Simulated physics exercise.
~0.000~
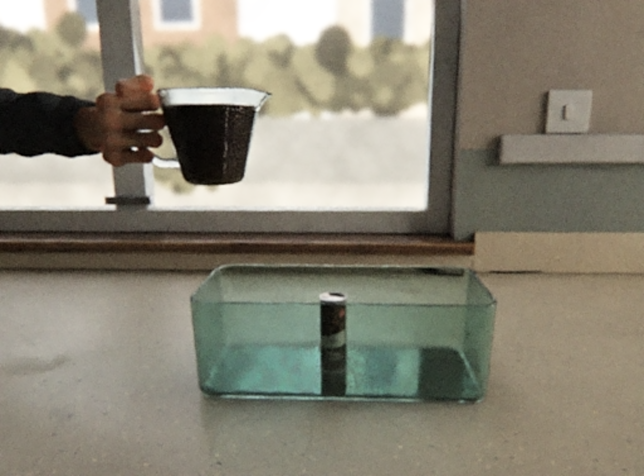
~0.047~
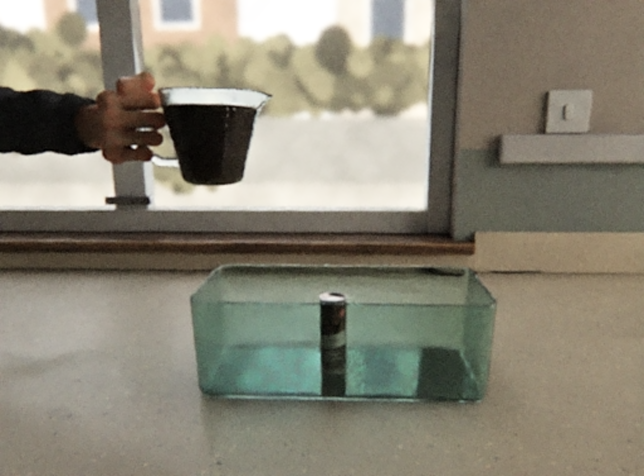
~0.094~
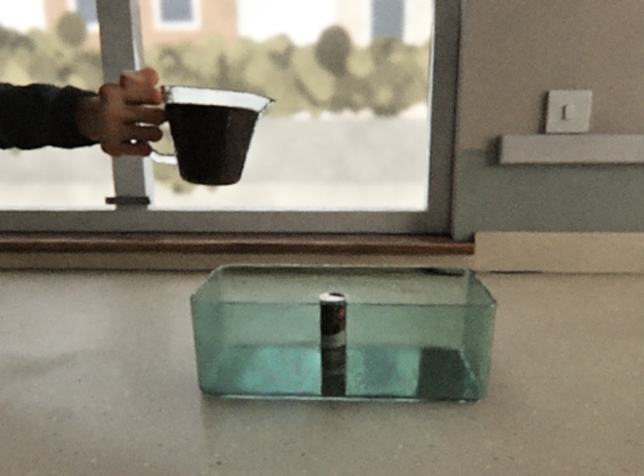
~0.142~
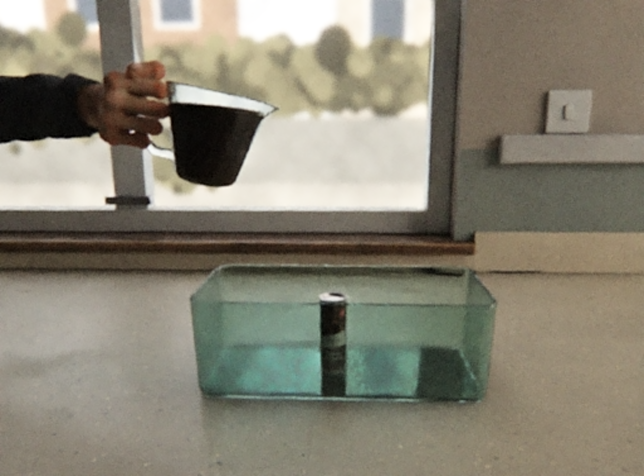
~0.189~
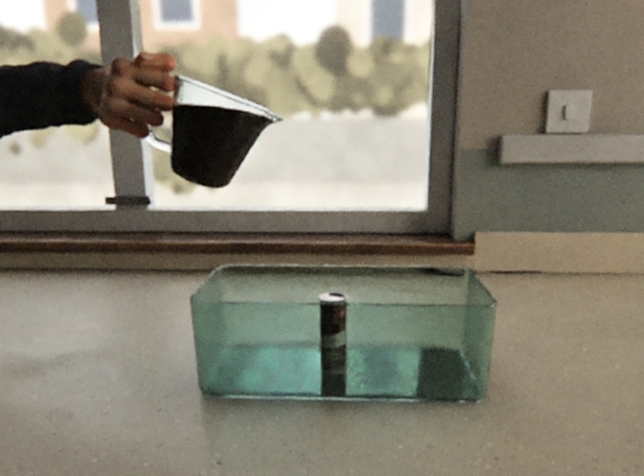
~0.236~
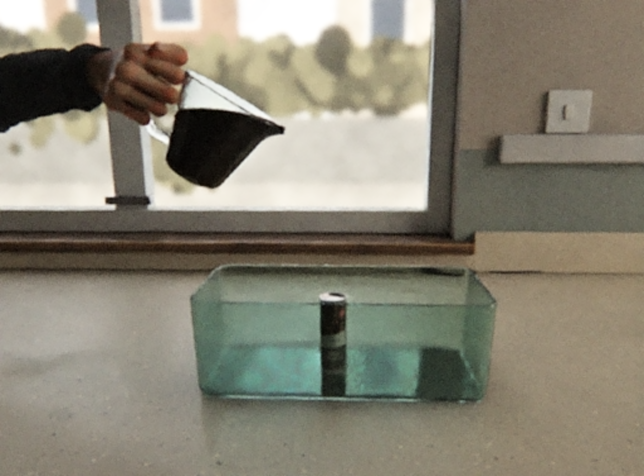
A hand holds a flared jug of dark coffee upright by its handle in front of a window, then tilts it to the right, slowly at first and then more steeply, until the coffee reaches the lip. Below, a closed tin and the clear greenish oblong basin stay still on the counter.
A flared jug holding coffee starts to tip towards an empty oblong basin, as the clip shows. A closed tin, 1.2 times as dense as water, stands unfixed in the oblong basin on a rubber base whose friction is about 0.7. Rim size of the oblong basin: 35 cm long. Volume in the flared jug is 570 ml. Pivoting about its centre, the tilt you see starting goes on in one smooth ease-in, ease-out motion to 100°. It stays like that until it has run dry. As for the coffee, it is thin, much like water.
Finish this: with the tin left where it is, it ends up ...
It ends up knocked over.
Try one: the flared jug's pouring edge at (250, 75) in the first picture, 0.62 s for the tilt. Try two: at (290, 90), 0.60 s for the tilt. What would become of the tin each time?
Run one: It tumbles. Run two: It does not tip.
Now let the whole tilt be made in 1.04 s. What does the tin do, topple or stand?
Result: Tin still standing.
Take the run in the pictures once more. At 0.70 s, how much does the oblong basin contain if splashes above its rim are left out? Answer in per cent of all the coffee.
About 78 per cent.
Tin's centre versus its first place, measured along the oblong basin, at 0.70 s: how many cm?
Near 1 cm.
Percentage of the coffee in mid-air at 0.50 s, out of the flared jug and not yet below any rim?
38 %.
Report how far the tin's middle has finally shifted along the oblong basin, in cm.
Net tin displacement: Roughly 9.5 cm.
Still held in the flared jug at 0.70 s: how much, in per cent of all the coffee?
What remains is about 6 percent of it all.
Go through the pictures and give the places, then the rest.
It leans 0°; its right rim is at (273, 93); the coffee meets the walls at (168, 106) and (258, 106); the oblong basin's rim runs from (205, 283) to (482, 286); the tin's top is at (333, 300), in the first picture.
It leans 1°; its right rim is at (274, 94); the coffee meets the walls at (168, 105) and (258, 107), in the second picture.
It leans 6°; its right rim is at (277, 99); the coffee meets the walls at (172, 103) and (260, 109), in the third picture.
It leans 12°; its right rim is at (281, 108); the coffee meets the walls at (175, 103) and (264, 111), in the fourth picture.
It leans 21°; its right rim is at (284, 119); the coffee meets the walls at (179, 107) and (273, 115), in the fifth picture.
It leans 32°; its right rim is at (286, 133); the coffee meets the walls at (181, 116) and (284, 125); 1 per cent is over the edge, in the sixth picture.
By 0.50 s the tilt is 91° and 42 per cent is still to pour; the tin stands where it began.
By 0.70 s the tilt is 100° and 6 per cent is still to pour; the tin stands 1 cm from where it began.
By 0.90 s the tilt is 100° and 0 per cent is still to pour; the tin leans 26°.
By 1.12 s the tilt is 100° and 0 per cent is still to pour; the tin lies on its side.
At rest the tin lies on its side.
